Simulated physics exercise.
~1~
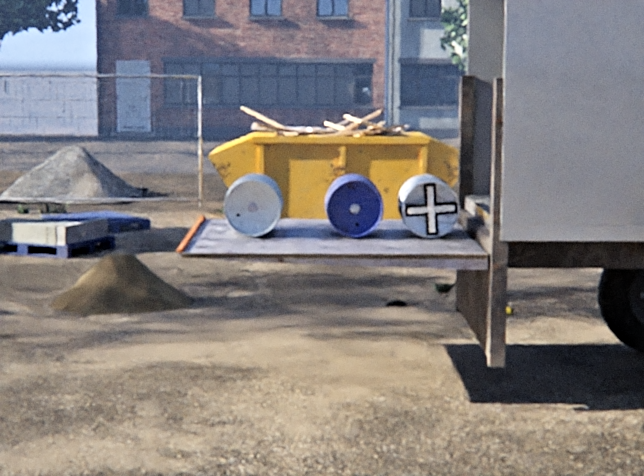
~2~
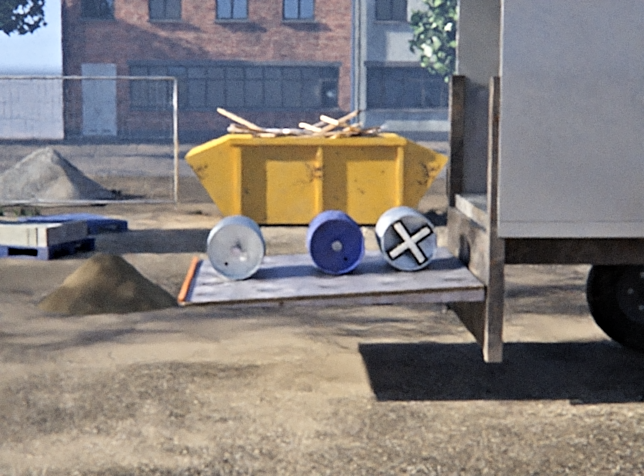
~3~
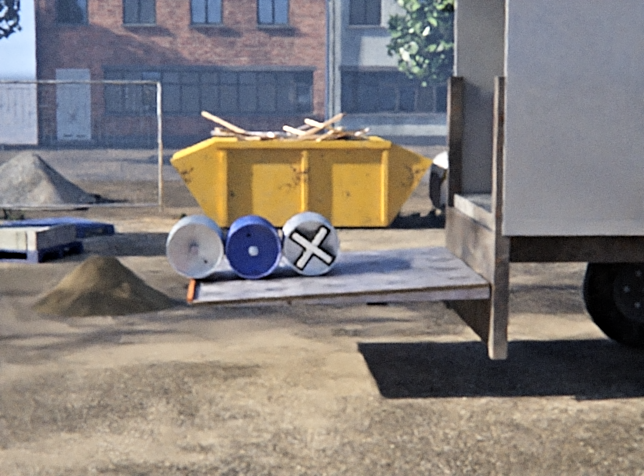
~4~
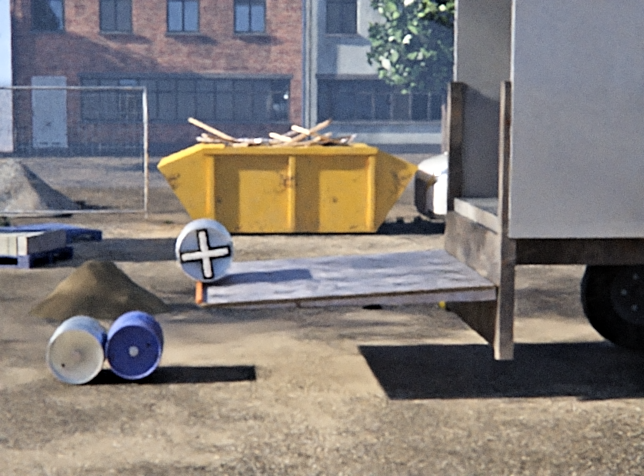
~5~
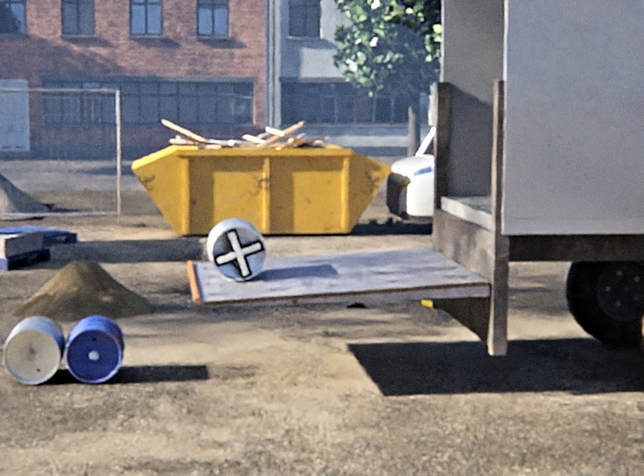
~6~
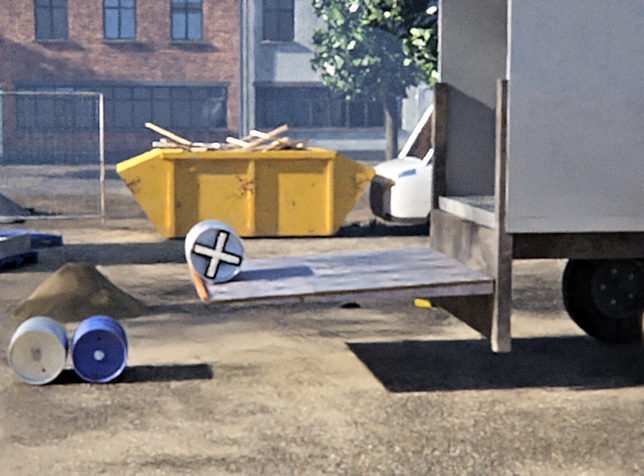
In a dirt yard, three kegs rolling left down a lorry's tilting tail-lift, two dropping to the ground, the crossed one staying on.
